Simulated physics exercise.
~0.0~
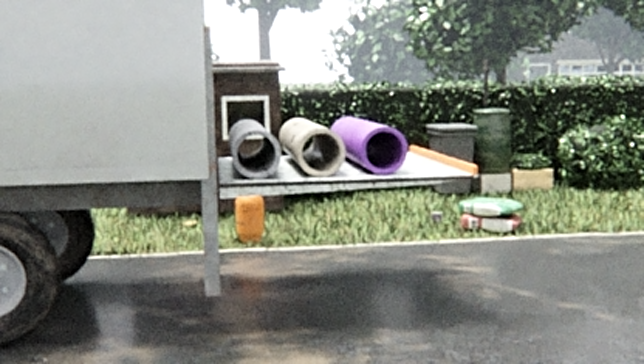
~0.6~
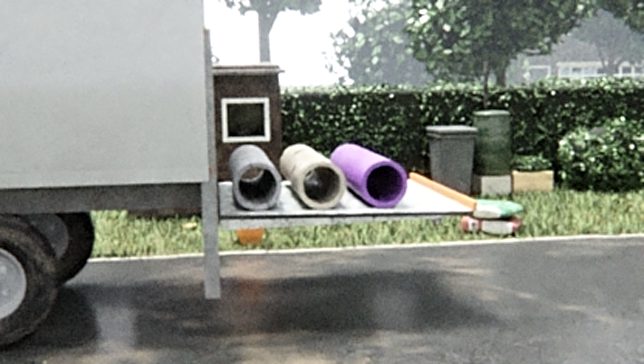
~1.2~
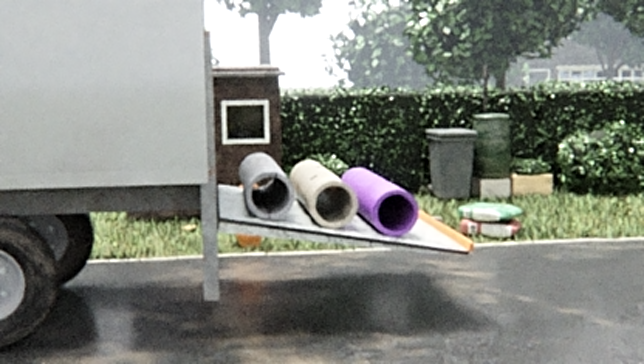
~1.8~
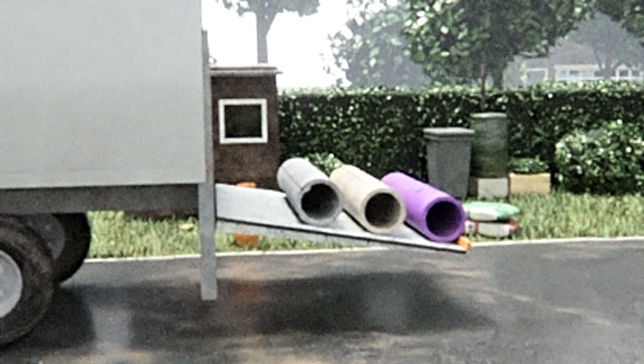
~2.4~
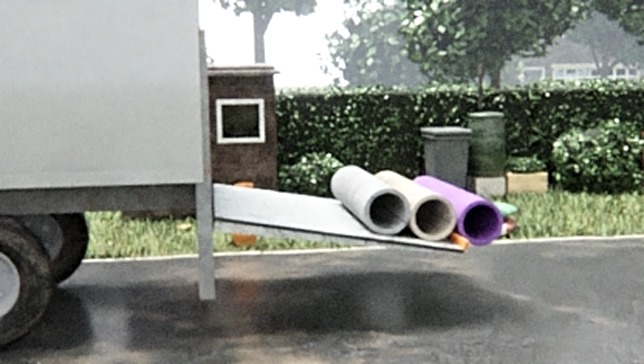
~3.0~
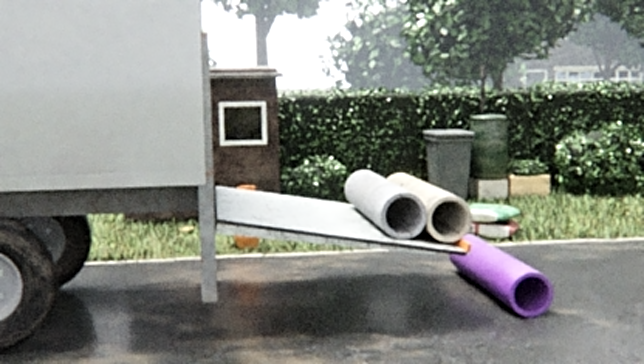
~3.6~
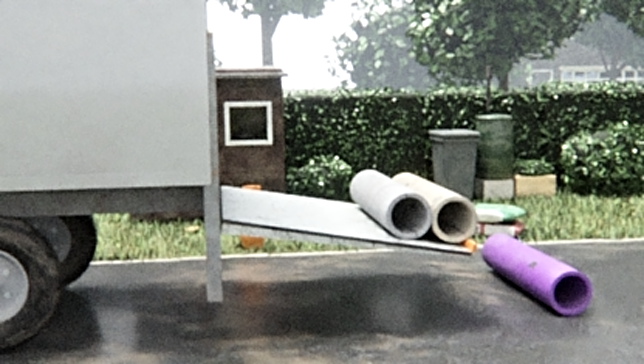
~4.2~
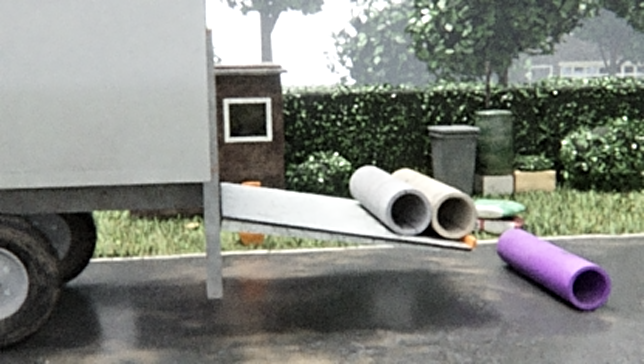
A truck's tail lift came down with three pipes side by side on it, then tilted, and they rolled right until the purple one went over the edge, dropped onto the road and rolled a little farther, while the other two stayed on the ramp.
